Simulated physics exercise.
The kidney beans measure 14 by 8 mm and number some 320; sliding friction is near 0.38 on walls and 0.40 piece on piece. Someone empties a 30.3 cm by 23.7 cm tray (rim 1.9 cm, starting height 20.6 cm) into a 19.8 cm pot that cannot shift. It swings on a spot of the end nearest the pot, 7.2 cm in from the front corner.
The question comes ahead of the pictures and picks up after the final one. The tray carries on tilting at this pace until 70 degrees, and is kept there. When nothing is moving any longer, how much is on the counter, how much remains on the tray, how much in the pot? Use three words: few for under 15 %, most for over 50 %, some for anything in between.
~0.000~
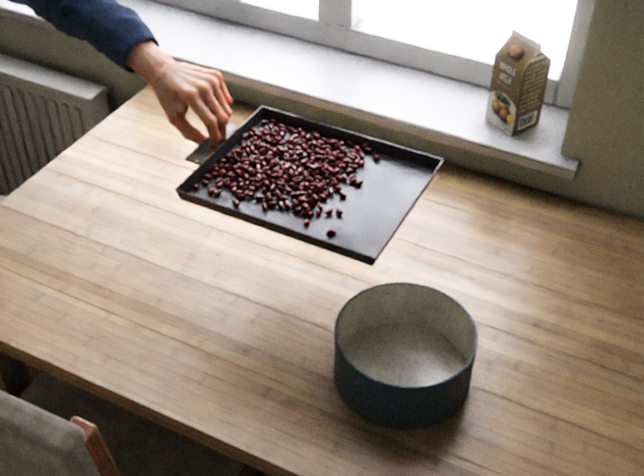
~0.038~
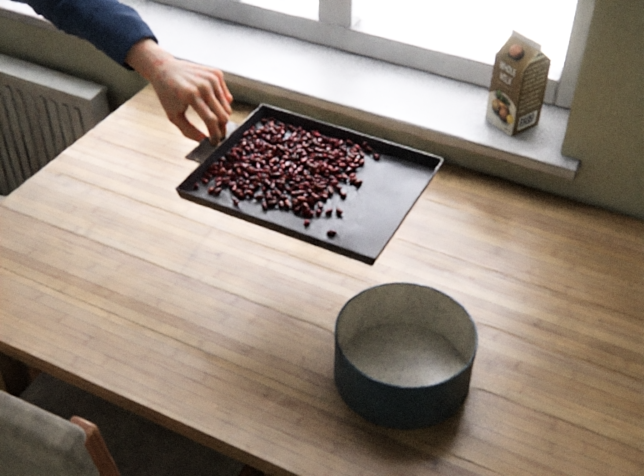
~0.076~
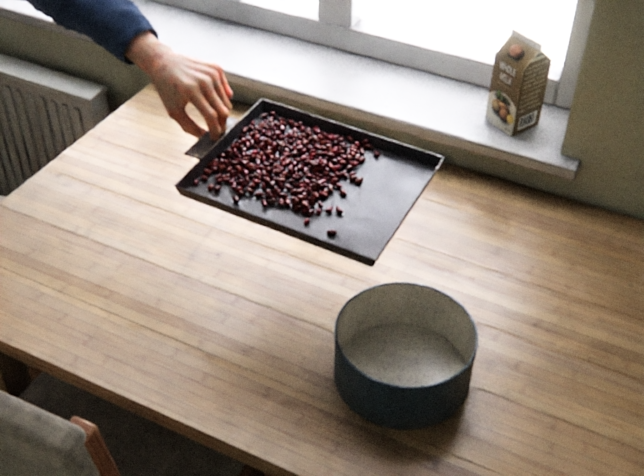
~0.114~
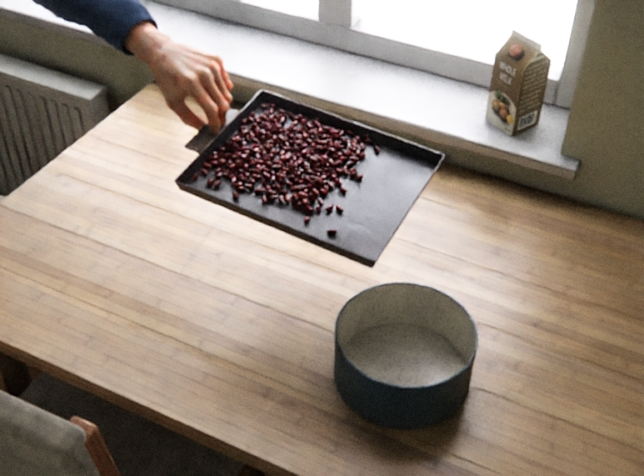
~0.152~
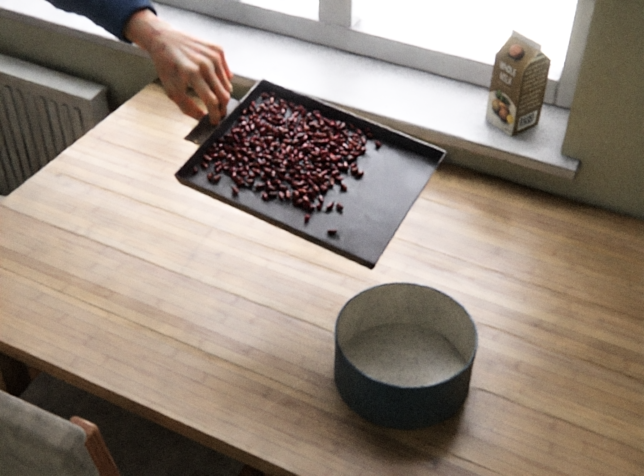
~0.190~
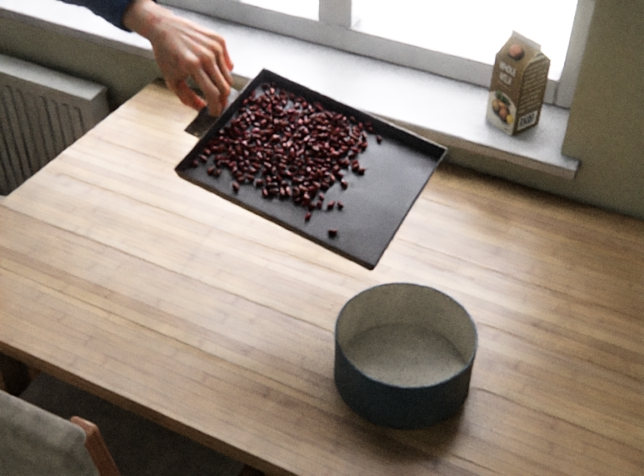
Counter: Few; left on the tray: Few; pot: Most.
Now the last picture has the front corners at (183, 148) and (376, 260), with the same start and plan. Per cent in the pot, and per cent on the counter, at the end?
Pot 65 % / counter 20 %.
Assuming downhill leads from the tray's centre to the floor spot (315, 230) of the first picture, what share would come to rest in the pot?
That comes to around 60 per cent.
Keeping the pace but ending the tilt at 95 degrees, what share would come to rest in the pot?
That would give about 100 per cent.
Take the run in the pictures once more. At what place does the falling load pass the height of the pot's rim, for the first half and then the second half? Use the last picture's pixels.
(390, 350) first, (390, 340) later, roughly.
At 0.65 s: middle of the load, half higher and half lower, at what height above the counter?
Around 24 cm up.
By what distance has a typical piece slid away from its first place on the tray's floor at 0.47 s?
About 3 cm.
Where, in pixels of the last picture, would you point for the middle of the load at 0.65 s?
The load's centre is near (349, 225) at that time.
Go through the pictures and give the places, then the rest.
The first picture shows tray tilt 0 degrees, front corners at (180, 188) and (373, 255); middle of the pieces at (289, 166); pot at (406, 332).
The second picture shows tray tilt 1 degrees, front corners at (180, 187) and (373, 255); middle of the pieces at (289, 165).
The third picture shows tray tilt 2 degrees, front corners at (179, 184) and (373, 256); middle of the pieces at (289, 162).
The fourth picture shows tray tilt 6 degrees, front corners at (179, 179) and (373, 258), lowest corner right front; middle of the pieces at (289, 156).
The fifth picture shows tray tilt 9 degrees, front corners at (179, 174) and (374, 260), lowest corner right front; middle of the pieces at (290, 150).
The sixth picture shows tray tilt 13 degrees, front corners at (179, 168) and (374, 263), lowest corner right front; middle of the pieces at (290, 144); pot at (406, 332). Its pace works out near 100 degrees a second.
After 0.47 s, tilt 42 degrees; the tray holds 100 %, the pot 0 %.
Then, at 0.65 s, tilt 60 degrees; the tray holds 100 %, the pot 0 %.
After 0.95 s, tilt 70 degrees; the tray holds 10 %, the pot 80 %.
By 1.8 s all is still; counter 0 %, tray 10 %, pot 90 %.
